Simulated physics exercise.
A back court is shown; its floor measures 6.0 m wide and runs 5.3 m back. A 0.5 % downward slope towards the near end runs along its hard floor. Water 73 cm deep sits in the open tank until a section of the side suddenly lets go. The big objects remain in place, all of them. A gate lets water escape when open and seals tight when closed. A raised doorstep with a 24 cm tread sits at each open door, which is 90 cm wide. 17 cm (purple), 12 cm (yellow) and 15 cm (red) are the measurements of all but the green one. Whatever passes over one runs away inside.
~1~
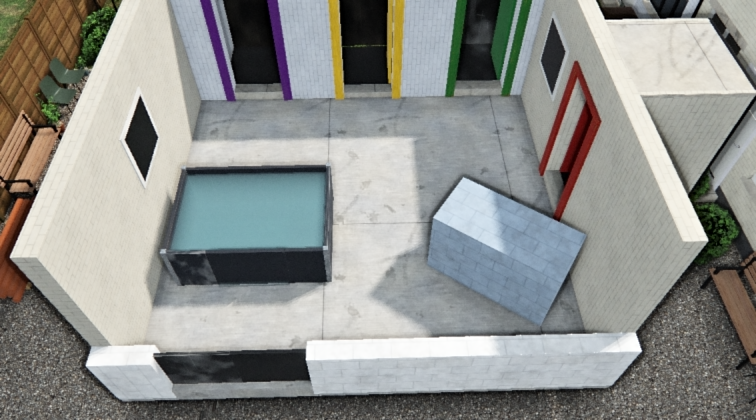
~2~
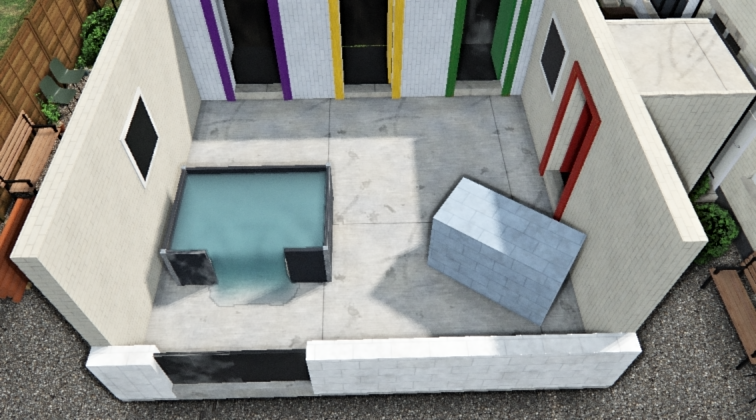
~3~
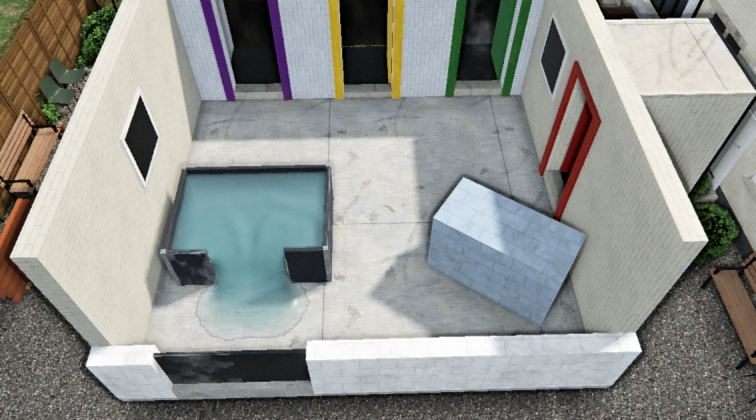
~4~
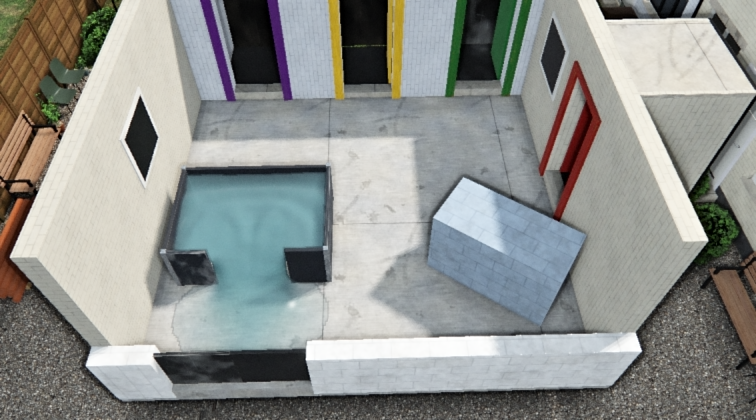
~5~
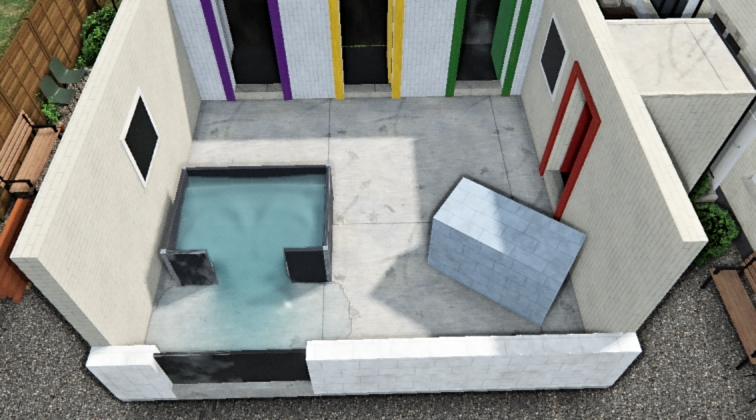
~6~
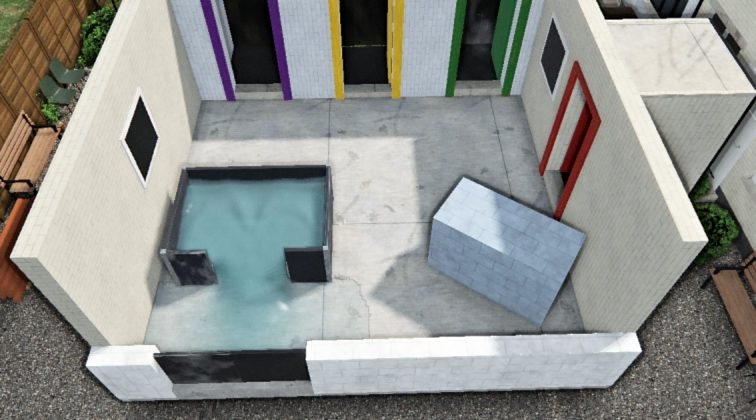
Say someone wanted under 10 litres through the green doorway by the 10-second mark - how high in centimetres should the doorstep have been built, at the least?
They should have built it at least 6 cm high.
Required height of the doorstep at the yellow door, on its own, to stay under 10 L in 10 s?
Yellow: 8.5 cm.
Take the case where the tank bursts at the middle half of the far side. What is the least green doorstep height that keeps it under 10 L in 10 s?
Close to 11.0 cm at the least.
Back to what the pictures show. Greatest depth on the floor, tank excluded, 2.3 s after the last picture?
I'd estimate roughly 33 cm.
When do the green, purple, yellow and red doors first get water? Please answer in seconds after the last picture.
Green 4.5 seconds, purple 2.4 seconds, yellow 3.4 seconds, red 2.6 seconds.
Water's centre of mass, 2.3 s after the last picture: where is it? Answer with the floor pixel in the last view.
I'd put it close to (291, 279).
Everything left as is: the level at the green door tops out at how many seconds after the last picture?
Around 5.5 seconds.
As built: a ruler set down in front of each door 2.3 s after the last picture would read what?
Centimetres: Green = 0, purple = 4, yellow = 0, red = 0.
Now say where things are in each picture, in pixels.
In the first frame, the open tank at (252, 210) is whole and still, 73 cm deep; the green door at (485, 51) is dry.
In the second frame, the gap is at (252, 270), the front 0.3 m out at (223, 302); the back of the open tank holds 73 cm.
In the third frame, water pours out at (252, 271) and has run 0.8 m, to (222, 333); about 12 cm deep outside, 70 cm at the back.
In the fourth frame, the gap is at (253, 272), the front 1.4 m out at a hidden place; the back of the open tank holds 63 cm.
In the fifth frame, water pours out at (253, 272) and has run 1.5 m, to a hidden place; about 8 cm deep outside, 62 cm at the back.
In the sixth frame, the front is at a hidden place, 1.6 m from the gap at (252, 271); 3.4 m2 of floor is wet, 59 cm left at the back; 4.8 m in a straight line remain to the green door at (485, 51).
Then, 0.7 s after the last picture water covers 20 % of the floor, deepest (60 cm) near (152, 373); it has not reached the green door.
Then, 2.3 s after the last picture water covers 45 % of the floor, deepest (33 cm) near (577, 361); it has not reached the green door.
Then, 9.3 s after the last picture water covers 95 % of the floor, deepest (12 cm) near (536, 362); 9 cm at the green door, 0 litres in over its 16 cm doorstep.
At the green door as built, the water peaked near 9 cm, 5.5 s after the last picture.
With a doorstep of 5 cm, 21 litres would have come in within the 10 s; with 7 cm, 5 litres. So under 10 litres takes about 6 cm.
